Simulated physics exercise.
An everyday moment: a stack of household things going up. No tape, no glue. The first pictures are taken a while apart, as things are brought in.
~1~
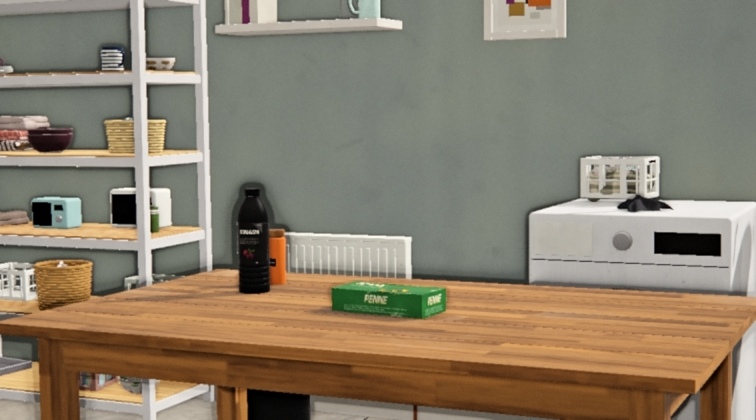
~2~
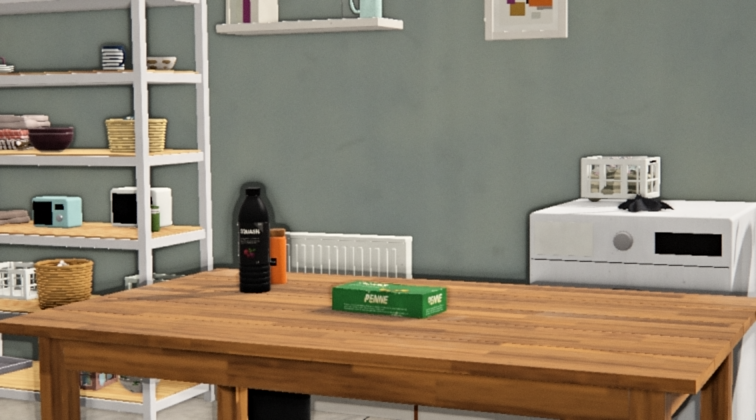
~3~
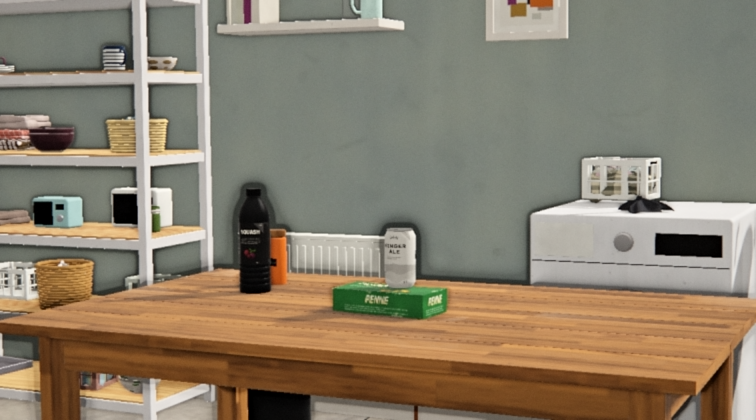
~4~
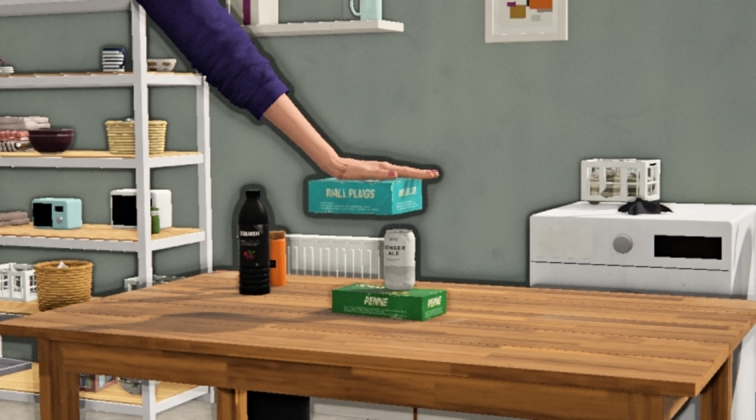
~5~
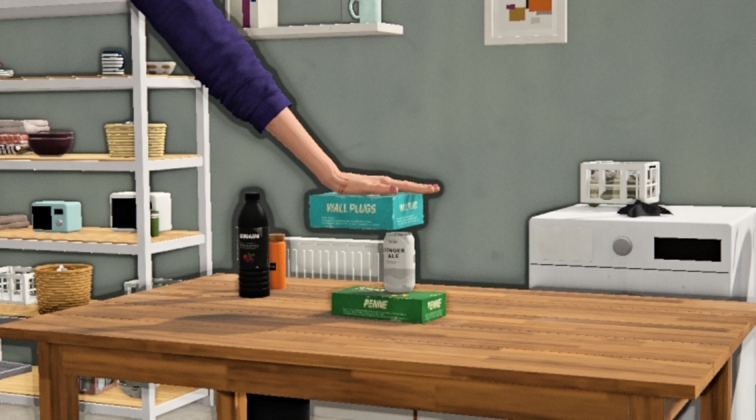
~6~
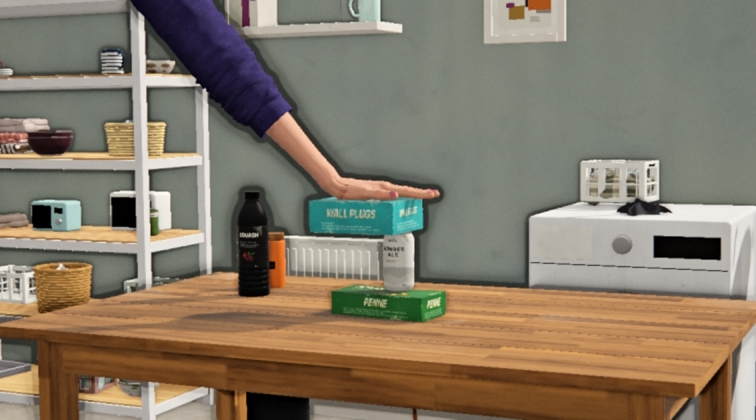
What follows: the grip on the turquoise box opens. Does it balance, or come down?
In the end the pile loses its balance.
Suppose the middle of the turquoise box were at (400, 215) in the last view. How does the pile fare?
Then it keeps its balance.
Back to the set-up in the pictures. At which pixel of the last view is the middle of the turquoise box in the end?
Around (359, 242).
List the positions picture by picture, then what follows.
The last thing is not in view yet; green packet (388, 299), in the first picture.
The last thing is not in view yet, in the second picture.
The last thing is not in view yet; green packet (389, 300), in the third picture.
Still above its spot; turquoise box (366, 195); white can (400, 260), in the fourth picture.
Still above its spot; turquoise box (367, 209); green packet (388, 304), in the fifth picture.
In place under the hand; turquoise box (367, 215); white can (399, 261), in the sixth picture.
Then, 0.30 s past the last view, turquoise box now fallen.
Then, 1.00 s past the last view, nothing new.
Then, 2.30 s past the last view, turquoise box resting near (359, 242).
Finally, fallen, turquoise box; the other 4 still in place. Final places as the last picture's camera would see them, turquoise box near (359, 242). The pile comes apart.
